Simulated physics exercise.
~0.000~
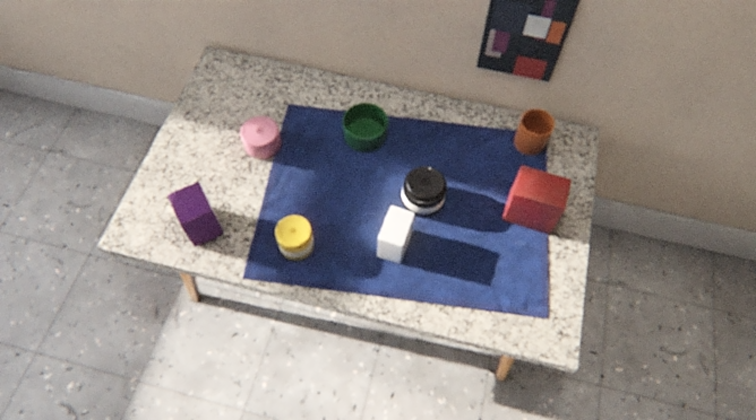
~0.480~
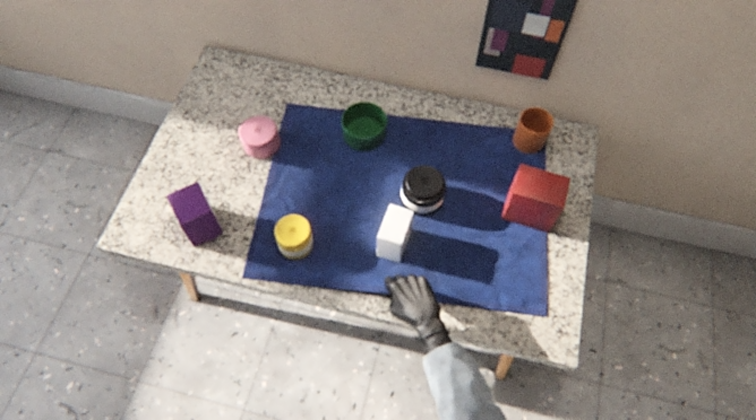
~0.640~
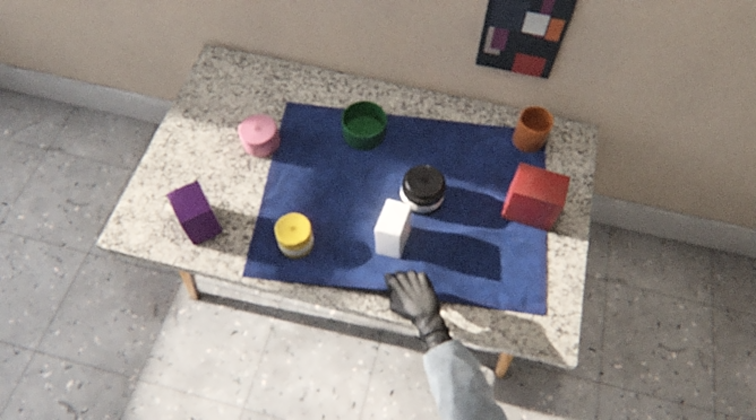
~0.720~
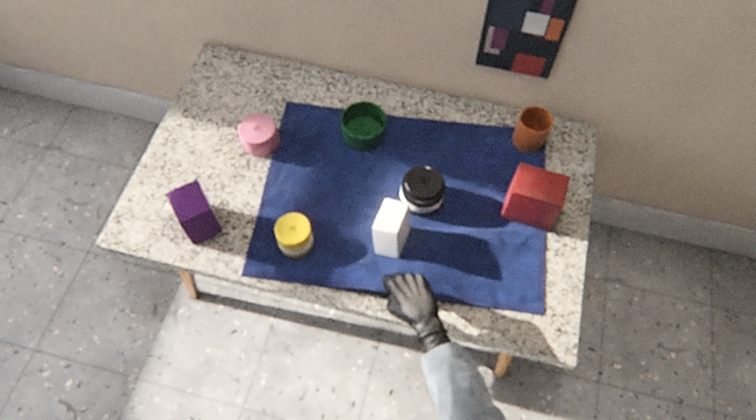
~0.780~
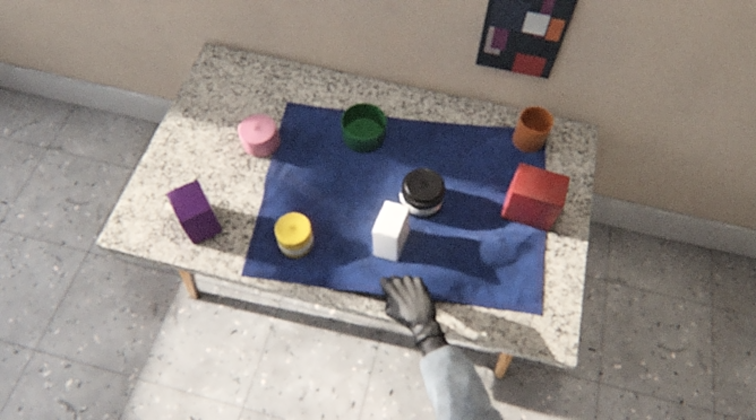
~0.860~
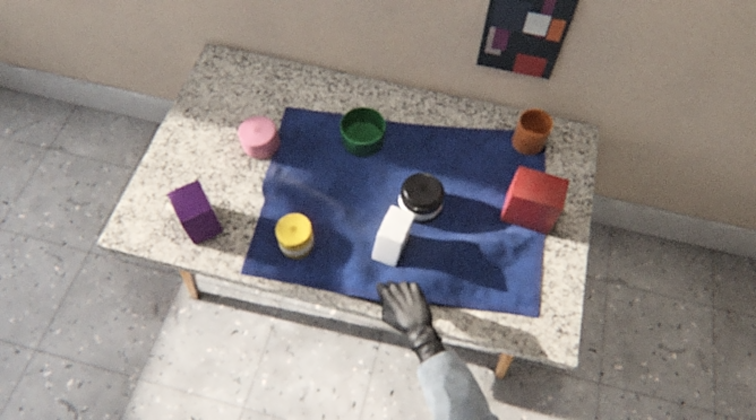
A gloved hand grips the blue cloth's front edge and tugs it slightly toward the viewer.
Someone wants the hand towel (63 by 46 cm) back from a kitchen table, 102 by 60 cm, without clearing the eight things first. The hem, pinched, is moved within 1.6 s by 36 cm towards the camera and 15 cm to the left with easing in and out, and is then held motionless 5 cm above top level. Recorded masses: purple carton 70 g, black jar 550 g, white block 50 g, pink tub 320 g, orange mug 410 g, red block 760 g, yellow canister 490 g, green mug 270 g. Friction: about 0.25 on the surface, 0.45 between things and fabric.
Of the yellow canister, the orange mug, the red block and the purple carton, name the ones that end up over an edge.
Named: Yellow canister over an edge, orange mug over an edge, red block over an edge, purple carton not over.
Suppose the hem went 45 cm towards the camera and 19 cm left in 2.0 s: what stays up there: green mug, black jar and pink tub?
So the green mug comes down, the black jar comes down, and the pink tub does not fall.
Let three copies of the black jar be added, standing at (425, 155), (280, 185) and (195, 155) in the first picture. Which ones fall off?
Off the top, off the top, still on top.
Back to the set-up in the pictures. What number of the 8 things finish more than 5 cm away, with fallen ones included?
It adds up to 7.
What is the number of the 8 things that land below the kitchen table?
After counting, the figure is 6.
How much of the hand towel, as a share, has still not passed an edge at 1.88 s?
About 40 per cent.
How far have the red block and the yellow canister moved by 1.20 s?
For the red block, 10 centimetres, and for the yellow canister, 2 centimetres.
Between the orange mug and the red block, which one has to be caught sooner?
Red.
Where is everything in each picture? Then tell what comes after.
In the first picture, shows, yellow canister (293, 231); orange mug (538, 122); red block (543, 187); purple carton (189, 202); hand towel corners (242, 278) (288, 104) (548, 318).
In the second picture, shows, hand towel corners (242, 278) (287, 104); grip (393, 294).
In the third picture, shows, white block (395, 220); hand towel corners (242, 276) (287, 102); grip (393, 291).
In the fourth picture, shows, hand towel corners (241, 276) (287, 102); grip (390, 292).
In the fifth picture, shows, green mug (364, 121); white block (392, 222); black jar (424, 184); hand towel corners (241, 275) (287, 102); grip (388, 295).
In the sixth picture, shows, yellow canister (293, 229); orange mug (536, 122); red block (541, 187); purple carton (189, 200); hand towel corners (240, 274) (286, 107) (539, 318); grip (385, 301).
By 1.2 s, 90 % of the hand towel is still over the top; red block 12 cm off its start, orange mug 12 cm off its start, yellow canister 3 cm off its start.
By 1.5 s, 65 % of the hand towel is still over the top; orange mug 26 cm off its start, red block 25 cm off its start, yellow canister 14 cm off its start.
By 1.9 s, 40 % of the hand towel is still over the top; orange mug 38 cm off its start at (456, 249), red block 37 cm off its start at (454, 336), yellow canister over the edge.
By 2.2 s, 0 % of the hand towel is still over the top; orange mug 63 cm off its start, red block over the edge, yellow canister over the edge.
By 3.8 s, 0 % of the hand towel is still over the top; orange mug over the edge, red block over the edge, yellow canister over the edge, purple carton 1 cm off its start at (187, 202).
